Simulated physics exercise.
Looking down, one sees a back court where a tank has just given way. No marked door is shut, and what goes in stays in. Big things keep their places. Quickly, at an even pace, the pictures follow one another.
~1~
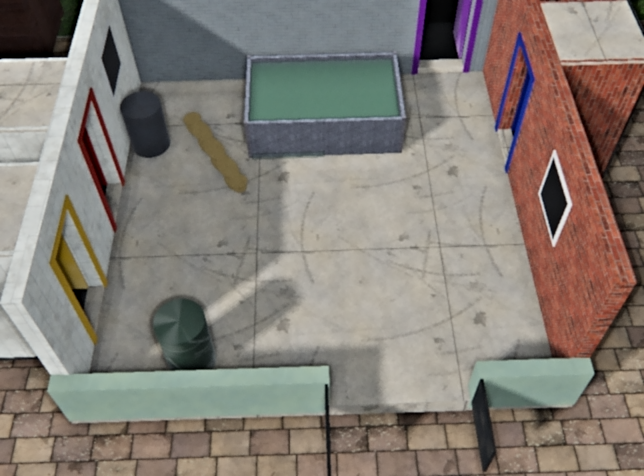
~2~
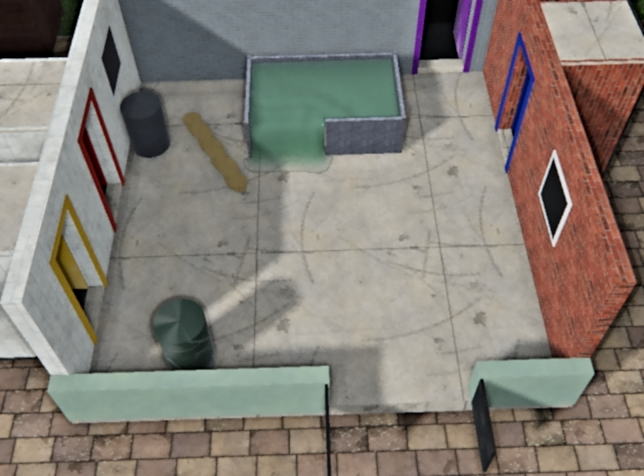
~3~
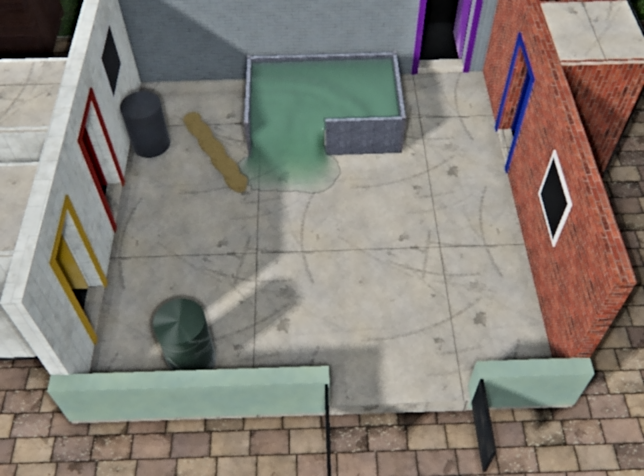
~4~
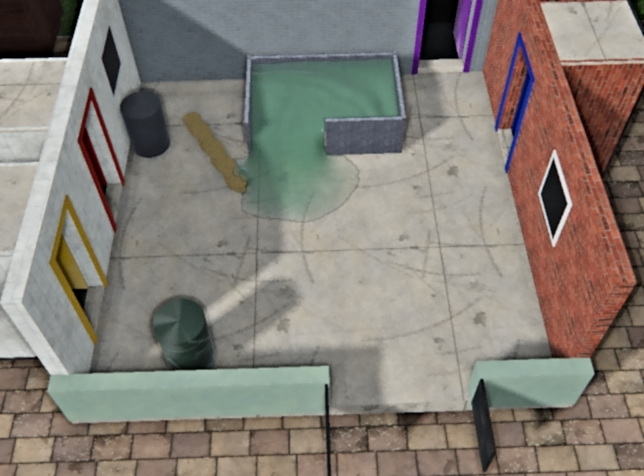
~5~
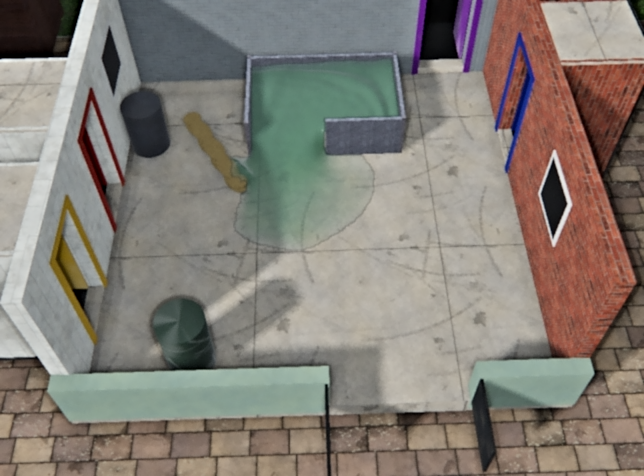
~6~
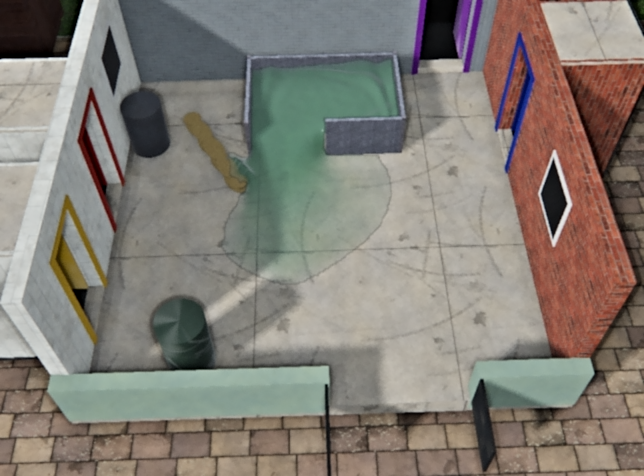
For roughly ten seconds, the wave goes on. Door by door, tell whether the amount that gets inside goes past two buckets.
Door by door: The yellow door goes past two buckets, the red door stays at two buckets or less, the blue door stays at two buckets or less, the purple door stays at two buckets or less.
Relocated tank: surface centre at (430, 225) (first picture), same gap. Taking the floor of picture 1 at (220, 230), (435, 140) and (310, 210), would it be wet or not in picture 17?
First spot bare, second bare, third bare.
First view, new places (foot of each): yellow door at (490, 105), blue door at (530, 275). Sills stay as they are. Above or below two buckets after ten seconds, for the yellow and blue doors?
Yellow is not flooded, blue is not flooded.
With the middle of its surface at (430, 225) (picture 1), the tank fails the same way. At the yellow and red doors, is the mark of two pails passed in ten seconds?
One by one: Yellow door stays under, red door keeps below it.
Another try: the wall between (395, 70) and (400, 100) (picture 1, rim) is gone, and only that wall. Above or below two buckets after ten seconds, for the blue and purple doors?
Put simply, the blue door overflows; the purple door overflows.
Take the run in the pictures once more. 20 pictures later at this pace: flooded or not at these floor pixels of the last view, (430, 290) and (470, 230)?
Taken in order, drenched then bone-dry.
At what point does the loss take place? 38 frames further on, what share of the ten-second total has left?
Near 70 in a hundred.
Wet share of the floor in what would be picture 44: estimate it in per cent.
That works out at 70 %.
A moment on, water covers 40 % of the floor; the yellow door not reached, the red door not reached, the blue door not reached, the purple door not reached.
Next, water covers 55 % of the floor; the yellow door wet at the sill, nothing in, the red door wet at the sill, nothing in, the blue door not reached, the purple door not reached.
Then, water covers 60 % of the floor; the yellow door under two buckets in, the red door wet at the sill, nothing in, the blue door not reached, the purple door not reached.
Later, water covers 70 % of the floor; the yellow door far over two buckets in, the red door wet at the sill, nothing in, the blue door not reached, the purple door not reached.
In the end, water covers 95 % of the floor; the yellow door far over two buckets in, the red door wet at the sill, nothing in, the blue door wet at the sill, nothing in, the purple door not reached.
